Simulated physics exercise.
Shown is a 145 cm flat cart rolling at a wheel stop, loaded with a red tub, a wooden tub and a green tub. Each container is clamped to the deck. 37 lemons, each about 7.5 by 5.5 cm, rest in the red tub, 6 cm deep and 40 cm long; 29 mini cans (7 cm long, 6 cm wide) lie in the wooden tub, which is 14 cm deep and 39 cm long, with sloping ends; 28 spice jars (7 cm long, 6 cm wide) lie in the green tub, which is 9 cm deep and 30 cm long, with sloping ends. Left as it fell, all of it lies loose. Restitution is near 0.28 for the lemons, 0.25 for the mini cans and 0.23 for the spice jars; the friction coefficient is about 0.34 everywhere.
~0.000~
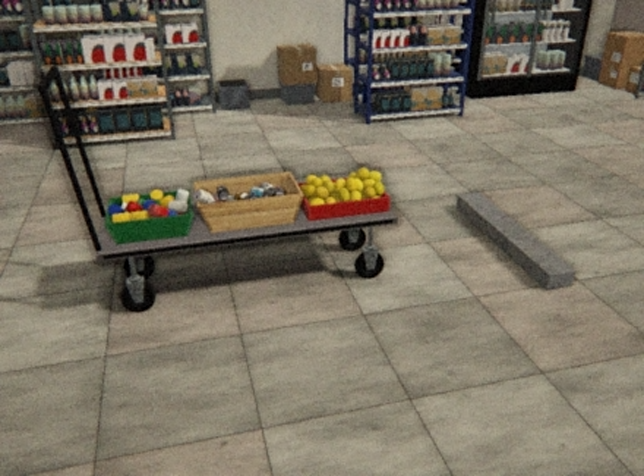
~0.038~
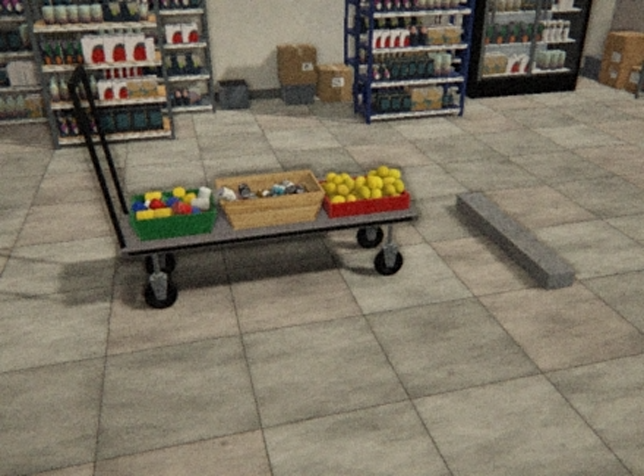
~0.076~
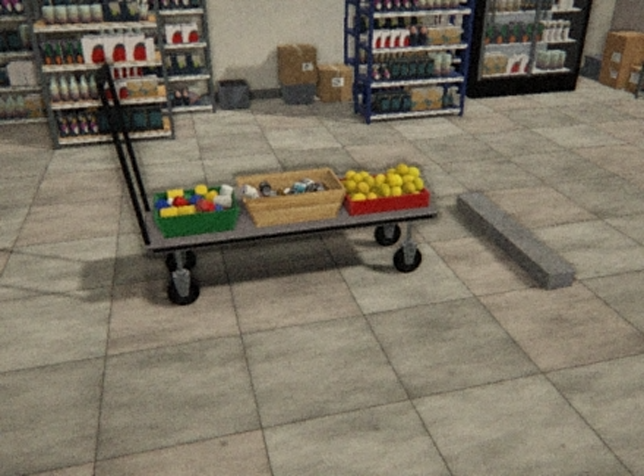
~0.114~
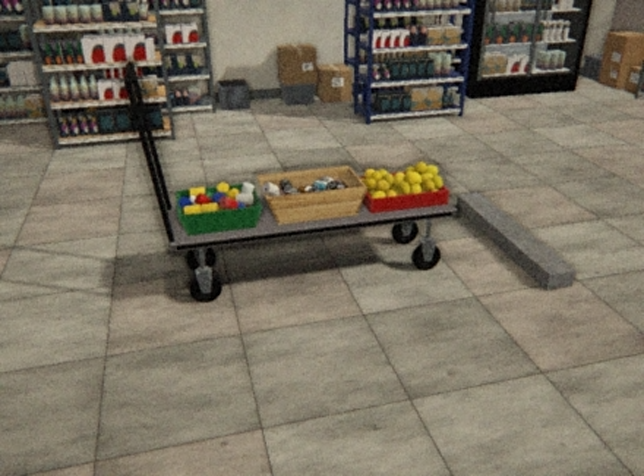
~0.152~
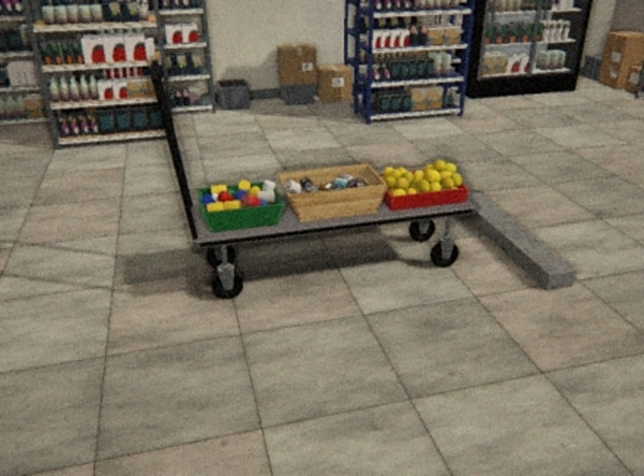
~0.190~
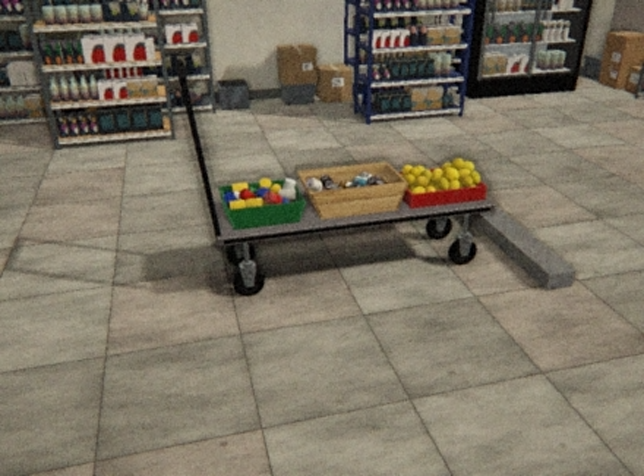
The clip shows a flat cart carrying a green tub of colorful items, a wooden tub of small containers and a red tub of yellow objects, rolling steadily rightward across a tiled floor toward a low gray block.
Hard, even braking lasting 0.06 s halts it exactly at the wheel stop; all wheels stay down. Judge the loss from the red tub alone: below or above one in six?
The overboard fraction overshoots one sixth.
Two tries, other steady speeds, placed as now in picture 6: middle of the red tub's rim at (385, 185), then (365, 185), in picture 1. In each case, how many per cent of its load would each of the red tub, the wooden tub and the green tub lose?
Red tub 10 and 30, wooden tub 0 and 0, green tub 0 and 10 per cent.
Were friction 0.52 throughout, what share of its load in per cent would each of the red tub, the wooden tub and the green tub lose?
In that setup red tub sheds 40 percent, wooden tub sheds 10 percent, and green tub sheds 20 percent.
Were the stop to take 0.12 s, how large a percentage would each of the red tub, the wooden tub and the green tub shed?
That way you'd get red tub at 40, wooden tub at 10, and green tub at 20 percent.
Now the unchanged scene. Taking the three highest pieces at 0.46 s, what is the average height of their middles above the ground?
Their middles sit some 60 cm up.
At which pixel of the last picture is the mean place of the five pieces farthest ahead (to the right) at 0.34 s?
The leading five average out near (525, 164).
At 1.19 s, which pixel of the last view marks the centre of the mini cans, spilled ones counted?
Their middle is around (403, 189).
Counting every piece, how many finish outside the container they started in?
Some 25 altogether.
After 0.24 s, it begins to slow.
After 0.34 s, the red tub is down by 6 of 37, the wooden tub has all 29 and the green tub is down by 1 of 28.
After 0.46 s, the red tub is down by 11 of 37, the wooden tub is down by 1 of 29 and the green tub is down by 5 of 28.
After 0.69 s, the red tub is down by 14 of 37, the wooden tub is down by 3 of 29 and the green tub is down by 6 of 28.
Outcome (at 1.19 s), the red tub is down by 14 of 37, the wooden tub is down by 3 of 29 and the green tub is down by 6 of 28. Asked share, 14 of 37, 38 per cent.
